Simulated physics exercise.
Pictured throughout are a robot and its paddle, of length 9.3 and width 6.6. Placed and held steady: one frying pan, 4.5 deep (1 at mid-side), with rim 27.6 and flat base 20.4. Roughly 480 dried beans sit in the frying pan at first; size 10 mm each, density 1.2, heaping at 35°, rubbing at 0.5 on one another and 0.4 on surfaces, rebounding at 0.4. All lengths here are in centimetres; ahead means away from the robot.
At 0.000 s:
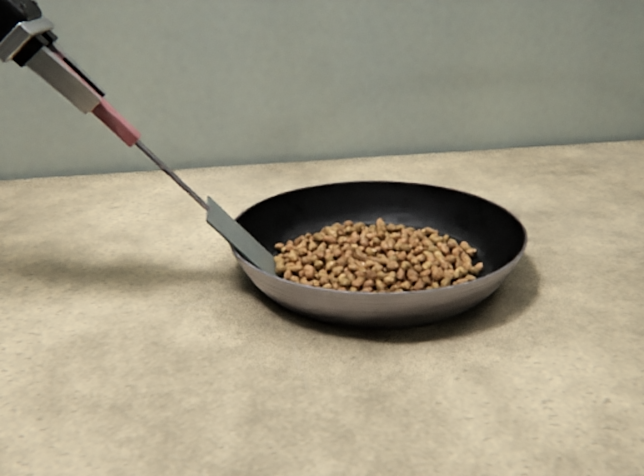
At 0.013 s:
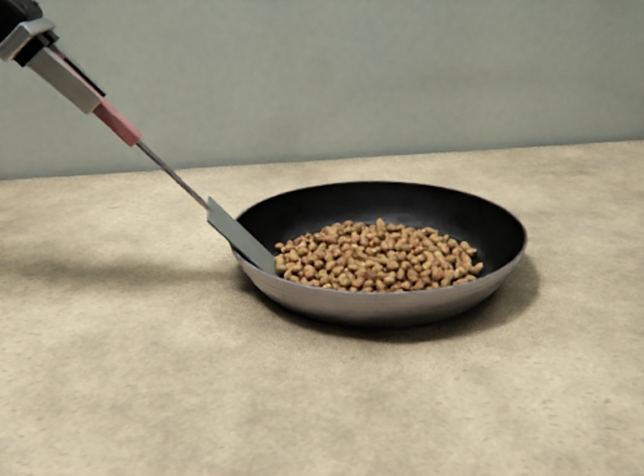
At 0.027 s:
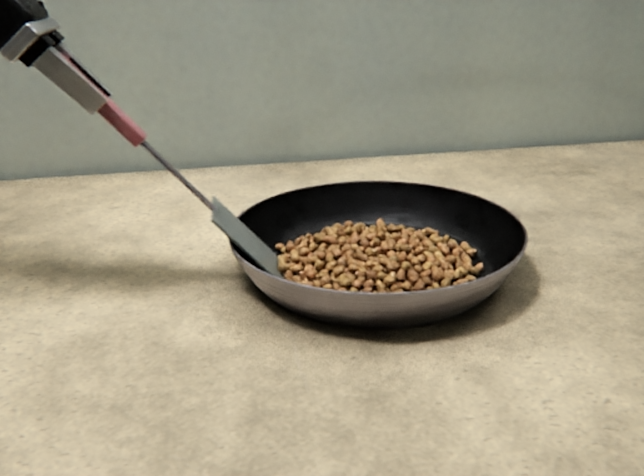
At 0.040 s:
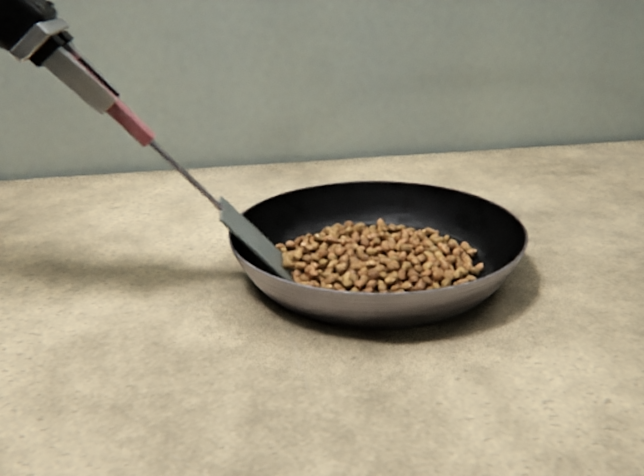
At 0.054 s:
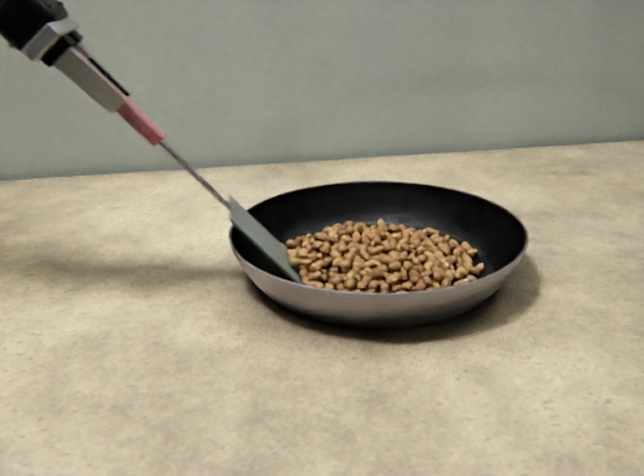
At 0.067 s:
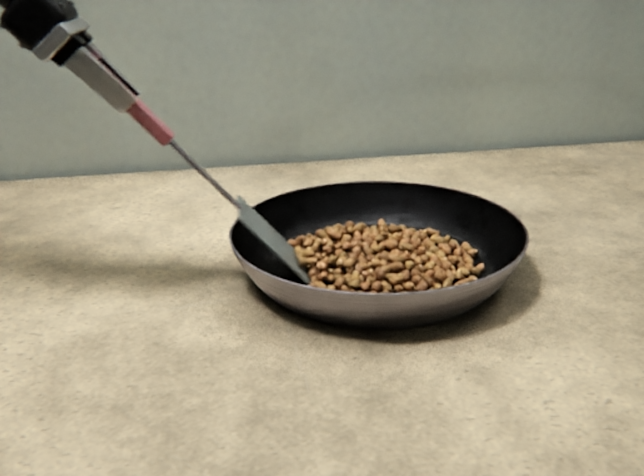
A grey paddle with a pinkish-red section, held by a black and grey robot arm at upper left, slides slowly rightward inside a dark frying pan. The pan sits on a mottled beige surface before a plain grey-green wall, seen from slightly above by a still camera. The blade's lower edge pushes lightly into the left side of the brown bean pile, while the rest barely shifts.
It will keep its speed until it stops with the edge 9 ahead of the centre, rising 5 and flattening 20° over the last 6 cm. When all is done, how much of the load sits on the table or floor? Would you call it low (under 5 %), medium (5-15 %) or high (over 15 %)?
I would call it low.
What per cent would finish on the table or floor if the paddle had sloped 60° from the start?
That gives about 0 in a hundred.
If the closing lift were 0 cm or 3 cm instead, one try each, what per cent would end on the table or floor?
Estimates, in order: 5 % then 0 %.
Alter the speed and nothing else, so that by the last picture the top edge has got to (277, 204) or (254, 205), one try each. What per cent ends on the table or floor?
I'd estimate close to 15 and 5 in a hundred.
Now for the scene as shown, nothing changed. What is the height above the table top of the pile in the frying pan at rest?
Roughly 5.0 centimetres.
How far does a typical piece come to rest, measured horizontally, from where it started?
About 4 centimetres.
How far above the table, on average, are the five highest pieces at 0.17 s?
I'd say close to 3 cm on average.
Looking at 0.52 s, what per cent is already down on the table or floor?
Roughly 2 percent of it.
After 0.17 s, sloping 50°, highest piece 3 above the table; 477 in the frying pan.
After 0.27 s, sloping 44°, highest piece 5 above the table; 477 in the frying pan.
After 0.52 s, sloping 30°, highest piece 5 above the table; 472 in the frying pan, 5 on the table or floor.
After 1.57 s, sloping 30°, highest piece 5 above the table; 472 in the frying pan, 5 on the table or floor.
In the end, 472 in the frying pan, 5 on the table or floor. That is 1 % on the table or floor.
